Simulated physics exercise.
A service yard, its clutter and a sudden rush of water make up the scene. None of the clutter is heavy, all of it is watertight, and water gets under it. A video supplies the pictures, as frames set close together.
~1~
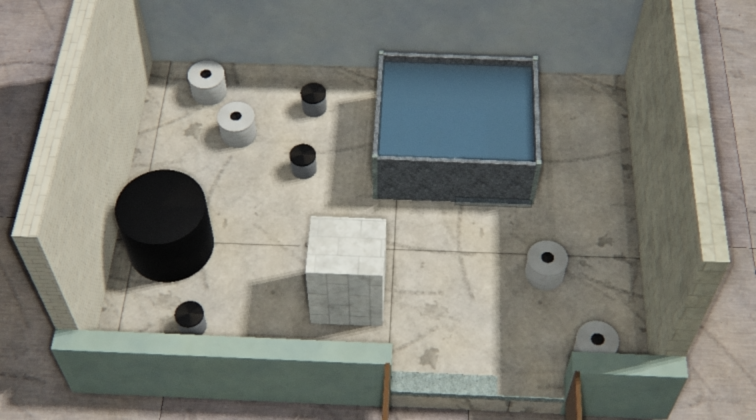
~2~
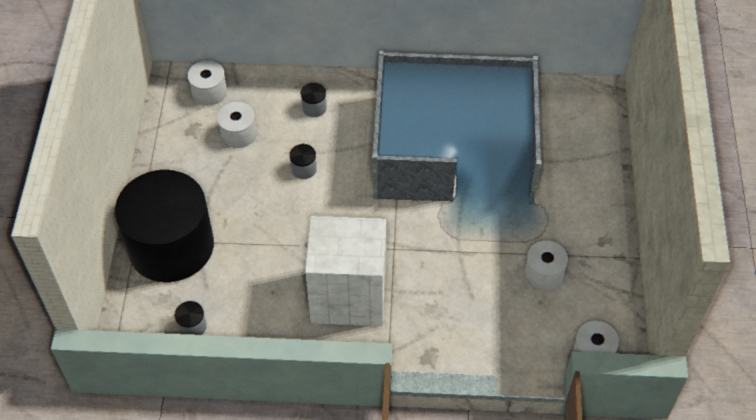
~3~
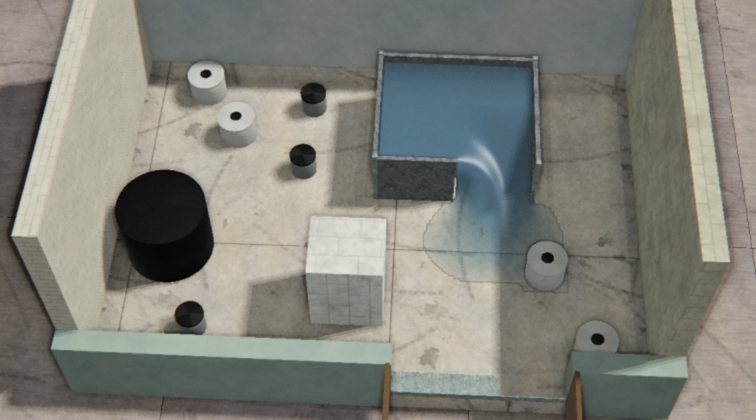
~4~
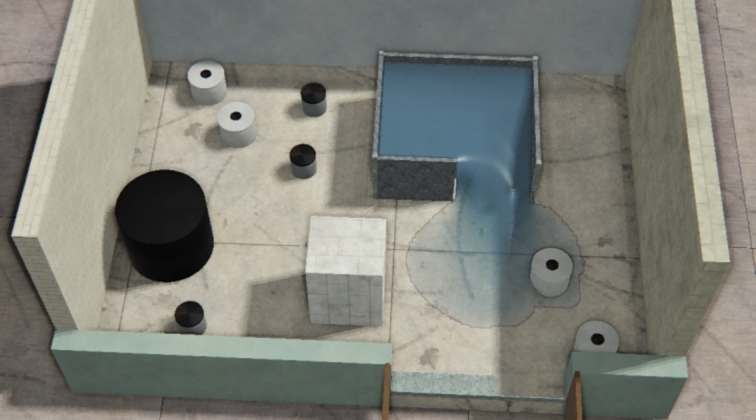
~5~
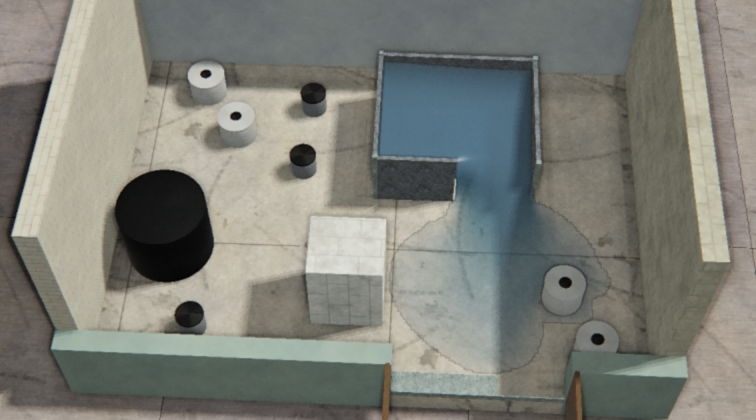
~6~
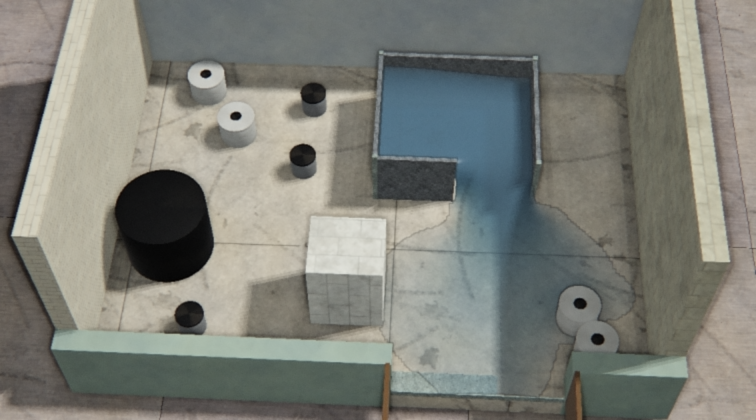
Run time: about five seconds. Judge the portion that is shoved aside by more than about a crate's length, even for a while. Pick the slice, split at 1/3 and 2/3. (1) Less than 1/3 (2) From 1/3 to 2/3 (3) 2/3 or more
The answer is 1.
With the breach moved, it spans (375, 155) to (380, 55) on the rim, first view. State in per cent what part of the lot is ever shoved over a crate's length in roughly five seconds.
My figure is about 70 %.
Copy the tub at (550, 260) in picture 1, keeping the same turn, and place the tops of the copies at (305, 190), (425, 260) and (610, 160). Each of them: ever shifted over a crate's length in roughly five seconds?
In order: Hardly budges, shoved clear, then shoved clear.
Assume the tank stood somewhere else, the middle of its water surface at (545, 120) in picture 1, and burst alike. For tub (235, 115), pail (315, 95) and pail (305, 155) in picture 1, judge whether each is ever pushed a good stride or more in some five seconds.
First never went far, then never went far, then never went far.
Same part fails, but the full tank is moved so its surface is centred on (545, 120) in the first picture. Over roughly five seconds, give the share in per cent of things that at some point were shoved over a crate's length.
Roughly 40 per cent.
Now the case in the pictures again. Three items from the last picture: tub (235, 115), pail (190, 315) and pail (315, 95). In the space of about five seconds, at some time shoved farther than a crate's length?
Listed order gives below that mark, then below that mark, and lastly below that mark.
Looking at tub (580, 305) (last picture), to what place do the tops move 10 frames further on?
(633, 292).
A moment on, 1 of 7 are well off their spots; 2 afloat.
Next, 1 of 7 are well off their spots; 2 afloat.
Later, 2 of 7 are well off their spots; 2 afloat.
In the end, 2 of 7 are well off their spots, and 2 have been at some point; 1 afloat.
